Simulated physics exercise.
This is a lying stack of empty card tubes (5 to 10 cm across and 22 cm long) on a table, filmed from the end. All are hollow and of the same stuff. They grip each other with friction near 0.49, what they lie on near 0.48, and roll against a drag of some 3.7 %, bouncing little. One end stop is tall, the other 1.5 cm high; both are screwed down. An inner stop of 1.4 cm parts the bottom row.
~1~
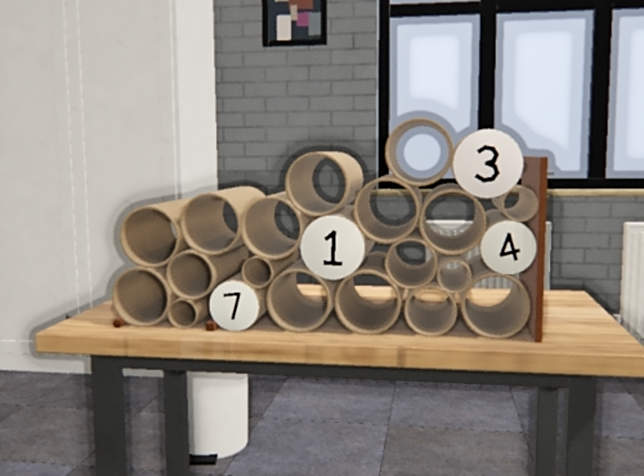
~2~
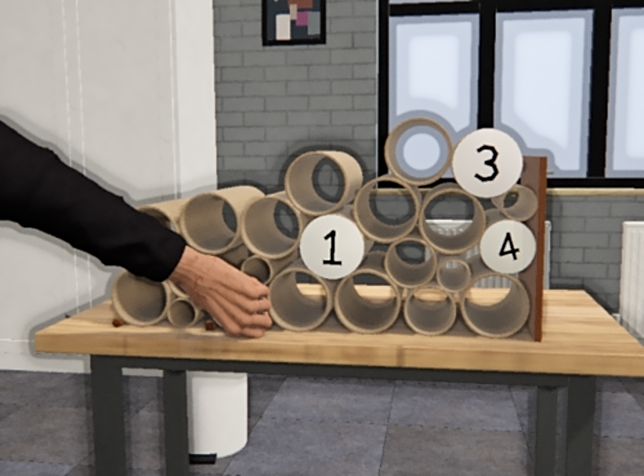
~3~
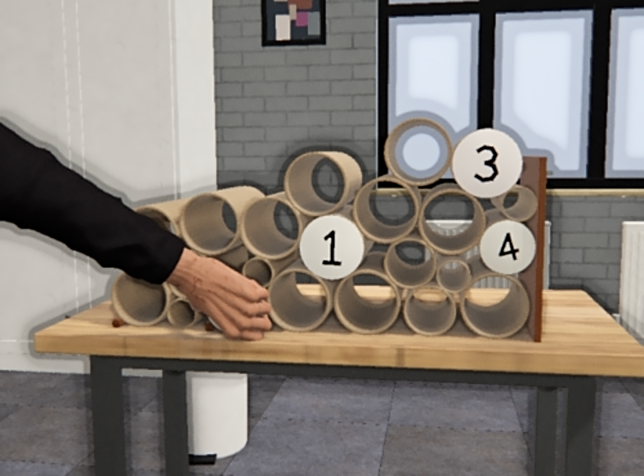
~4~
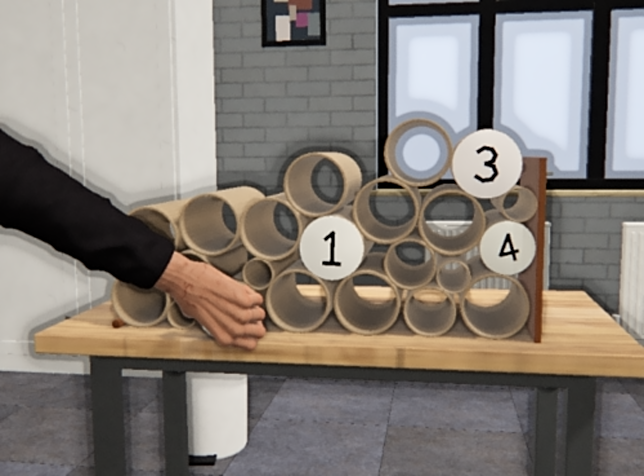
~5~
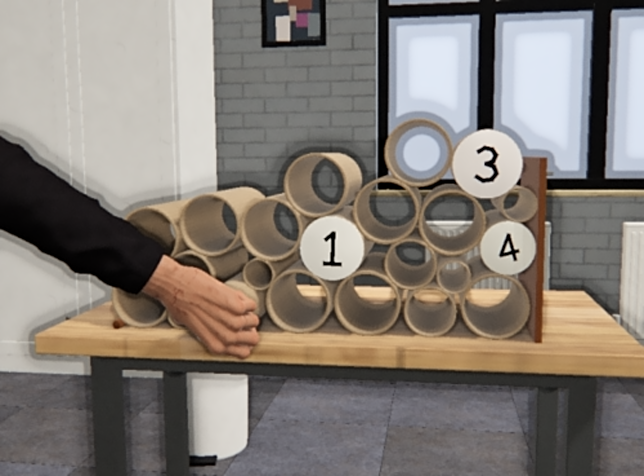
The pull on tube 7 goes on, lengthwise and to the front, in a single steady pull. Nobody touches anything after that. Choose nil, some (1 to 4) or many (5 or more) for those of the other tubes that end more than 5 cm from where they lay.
Some.
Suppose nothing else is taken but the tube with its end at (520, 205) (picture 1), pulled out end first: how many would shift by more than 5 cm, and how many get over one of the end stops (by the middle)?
Then 0 and 0.
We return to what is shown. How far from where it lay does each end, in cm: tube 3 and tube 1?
Tube 3: 0, tube 1: 0.
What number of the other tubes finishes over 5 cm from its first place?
The count is 1.
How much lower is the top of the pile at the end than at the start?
Some 0 cm lower.
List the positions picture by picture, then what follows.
In the first frame, 22 tubes, 7 on the base, highest (419, 152); no. 7 (234, 306), no. 4 (508, 248), no. 1 (332, 248), no. 3 (488, 164); left round bar (1.5 cm) (117, 319); right tall panel (27 cm) (542, 233); inner batten (1.4 cm) (210, 323).
Tube 7 has not moved yet, hidden; the rest still, in the second frame.
Tube 7 is 1.3 cm out, hidden; the rest still; bottom ones (140, 298) (182, 314) hidden (297, 301) (366, 303) (430, 312) (495, 307), in the third frame.
Tube 7 is 5 cm out, hidden; the rest still, in the fourth frame.
Tube 7 is 9 cm out, hidden; the rest still, in the fifth frame.
Then, 0.27 s past the final picture, 0 now displaced over 5 cm; the one last seen at (258, 275) 0.9 cm left and 2.8 cm down.
Then, 0.35 s past the final picture, 1 now displaced over 5 cm; the one last seen at (258, 275) 2.1 cm left and 7 cm down.
Then, 0.43 s past the final picture, 1 now displaced over 5 cm; the one last seen at (258, 275) 3.1 cm left and 7 cm down.
Then, 0.53 s past the final picture, 1 now displaced over 5 cm; the one last seen at (258, 275) 4.1 cm left and 7 cm down.
All still, 0.7 s past the final picture, 1 moved over 5 cm; not one over the end stops; the one last seen at (258, 275) 4.5 cm left and 7 cm down; top of the pile 33 cm high, from 33 cm.
